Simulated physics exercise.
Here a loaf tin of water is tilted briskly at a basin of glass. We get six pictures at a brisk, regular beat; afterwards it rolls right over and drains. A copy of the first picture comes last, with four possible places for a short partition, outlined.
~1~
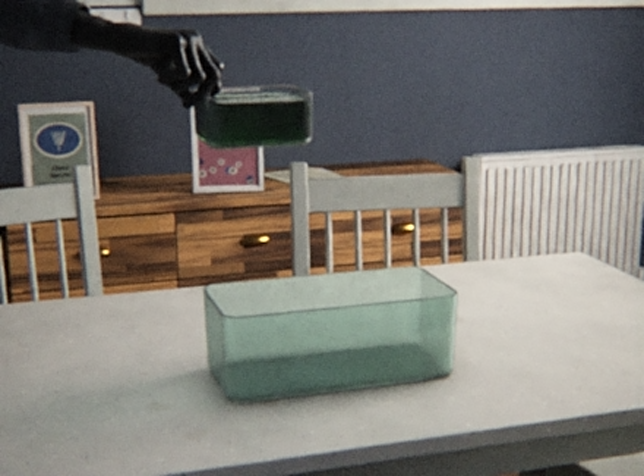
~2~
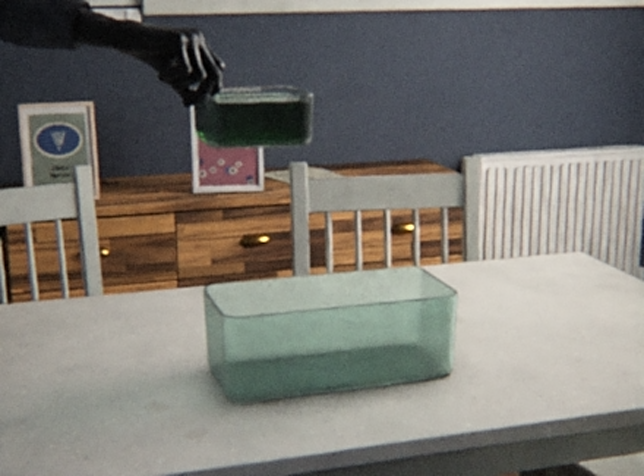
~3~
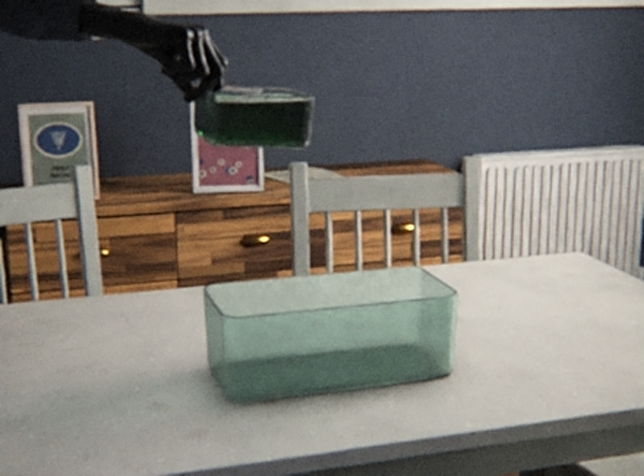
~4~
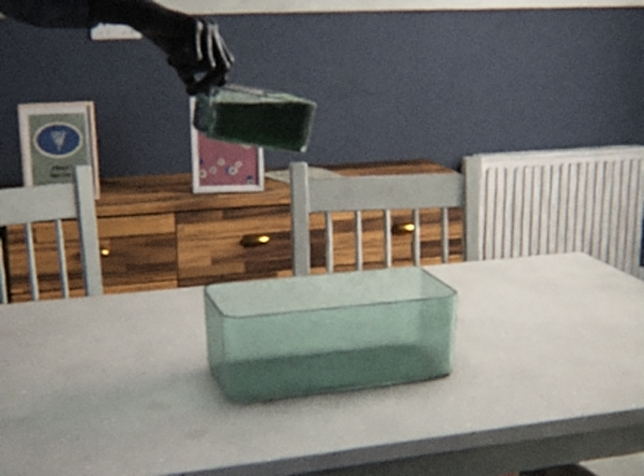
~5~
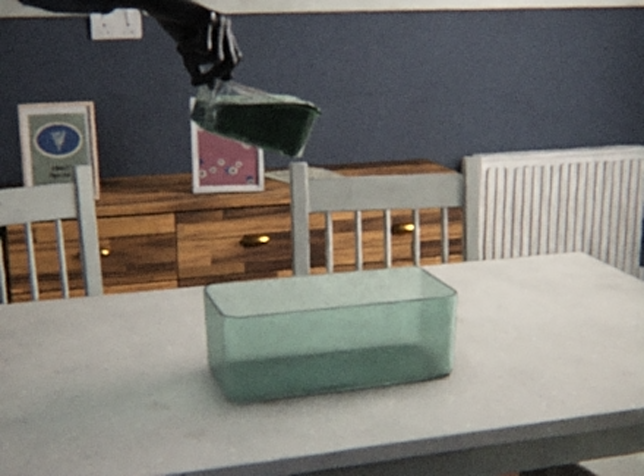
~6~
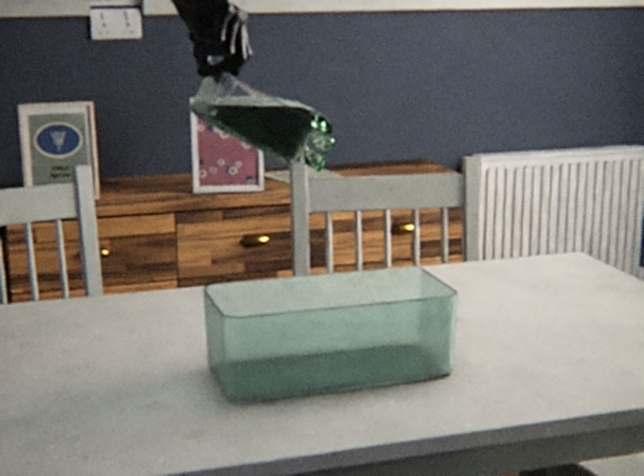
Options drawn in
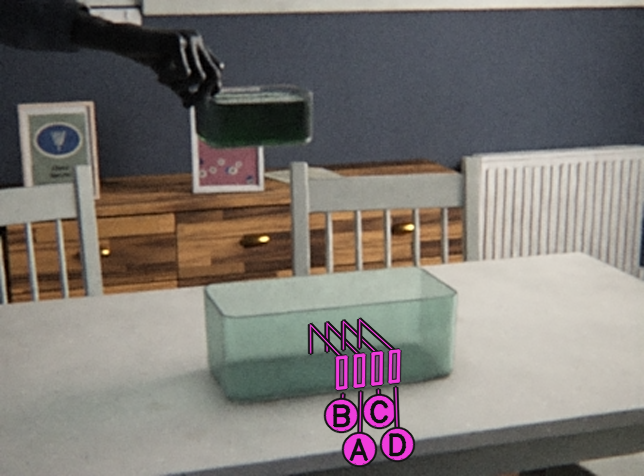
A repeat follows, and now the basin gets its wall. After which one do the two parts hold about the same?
Go for D.
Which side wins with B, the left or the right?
The right side.
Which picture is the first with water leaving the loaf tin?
In picture 5.
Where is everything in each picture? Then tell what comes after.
The first picture shows upright, lip at (301, 89); basin from (226, 402) to (452, 374); nothing has left yet.
The second picture shows upright, lip at (302, 90); nothing has left yet.
The third picture shows tipped about 5°, lip at (303, 94); nothing has left yet.
The fourth picture shows tipped about 11°, lip at (305, 99); nothing has left yet.
The fifth picture shows tipped about 20°, lip at (306, 107); water is over the lip, down to (310, 111).
The sixth picture shows tipped about 29°, lip at (307, 117); water is over the lip, down to (312, 166).
On the marked copy, A at (360, 392); B at (343, 394); C at (378, 389); D at (395, 387).
Choosing A, about 25 % ends left of the wall and 69 % right of it; 6 % is lost outside.
Choosing B, about 19 % ends left of the wall and 76 % right of it; 6 % is lost outside.
Choosing C, about 34 % ends left of the wall and 61 % right of it; 5 % is lost outside.
Choosing D, about 50 % ends left of the wall and 45 % right of it; 5 % is lost outside.
